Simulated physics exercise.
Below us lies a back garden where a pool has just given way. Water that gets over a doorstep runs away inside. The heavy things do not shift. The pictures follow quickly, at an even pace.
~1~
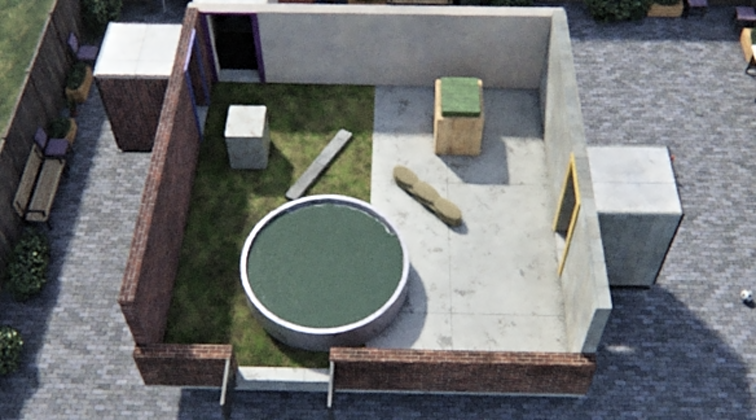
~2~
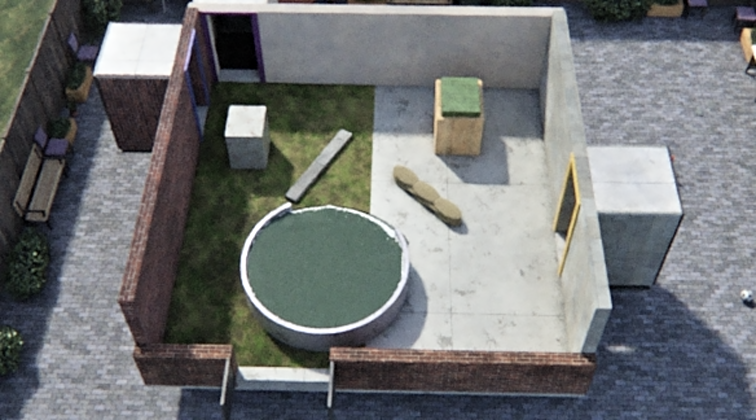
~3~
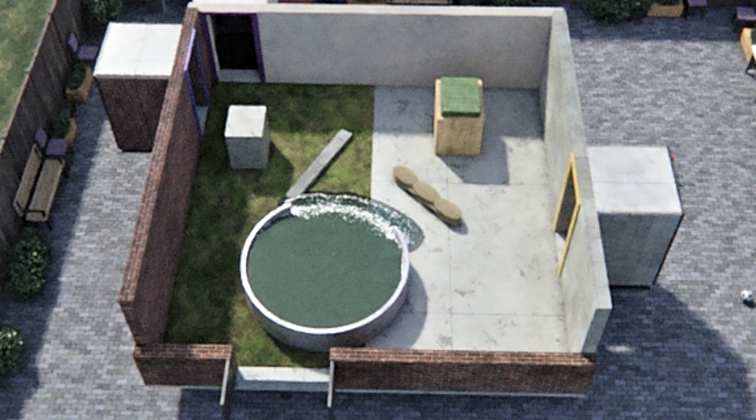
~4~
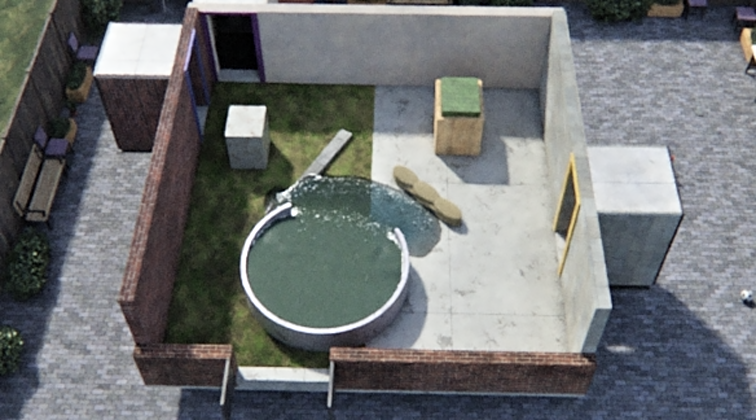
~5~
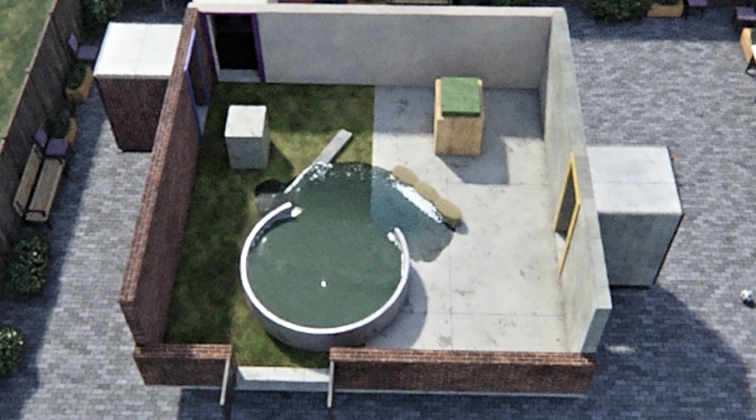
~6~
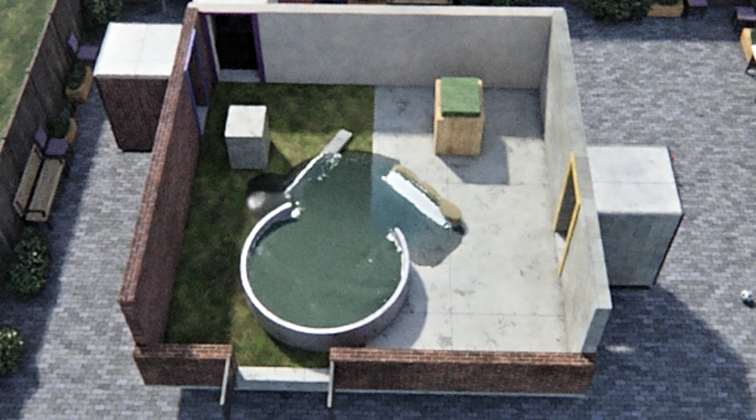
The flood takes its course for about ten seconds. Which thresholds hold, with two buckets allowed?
The purple door stays under that; the blue door takes more than that; the yellow door takes more than that.
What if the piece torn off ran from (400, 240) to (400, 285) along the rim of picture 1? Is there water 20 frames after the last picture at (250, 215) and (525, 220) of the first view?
In turn: Free of water, flooded.
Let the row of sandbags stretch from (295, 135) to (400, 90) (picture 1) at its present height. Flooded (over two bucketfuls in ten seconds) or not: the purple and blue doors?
My reading: Purple is under, blue stays under.
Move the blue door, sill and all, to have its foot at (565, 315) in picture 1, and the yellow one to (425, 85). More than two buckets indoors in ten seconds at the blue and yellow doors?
The blue door passes that mark, the yellow door passes that mark.
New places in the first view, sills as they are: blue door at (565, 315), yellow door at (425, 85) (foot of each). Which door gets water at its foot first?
I say the one in yellow.
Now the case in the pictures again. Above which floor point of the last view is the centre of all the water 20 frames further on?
Roughly at (365, 202).
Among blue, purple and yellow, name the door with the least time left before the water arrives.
I say the yellow door.
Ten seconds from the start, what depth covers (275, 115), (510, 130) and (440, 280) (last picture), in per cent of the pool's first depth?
About 14, 10 and 10 per cent.
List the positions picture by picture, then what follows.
The round tank at (325, 263) is whole and still, in the first picture.
The front is at a hidden place, out from the gap on the round tank's far side, in the second picture.
The front is at (284, 200), out from the gap on the round tank's far side, in the third picture.
Water pours out on the round tank's far side and has run to (273, 193), in the fourth picture.
The front is at (261, 188), out from the gap on the round tank's far side, in the fifth picture.
The front is at (256, 181), out from the gap on the round tank's far side, in the sixth picture.
A moment on, water covers 25 % of the floor; the purple door not reached, the blue door not reached, the yellow door not reached.
Next, water covers 45 % of the floor; the purple door not reached, the blue door not reached, the yellow door wet at the sill, nothing in.
Then, water covers 65 % of the floor; the purple door wet at the sill, nothing in, the blue door not reached, the yellow door under two buckets in.
Later, water covers 85 % of the floor; the purple door wet at the sill, nothing in, the blue door under two buckets in, the yellow door under two buckets in.
In the end, water covers 95 % of the floor; the purple door wet at the sill, nothing in, the blue door over two buckets in, the yellow door far over two buckets in.
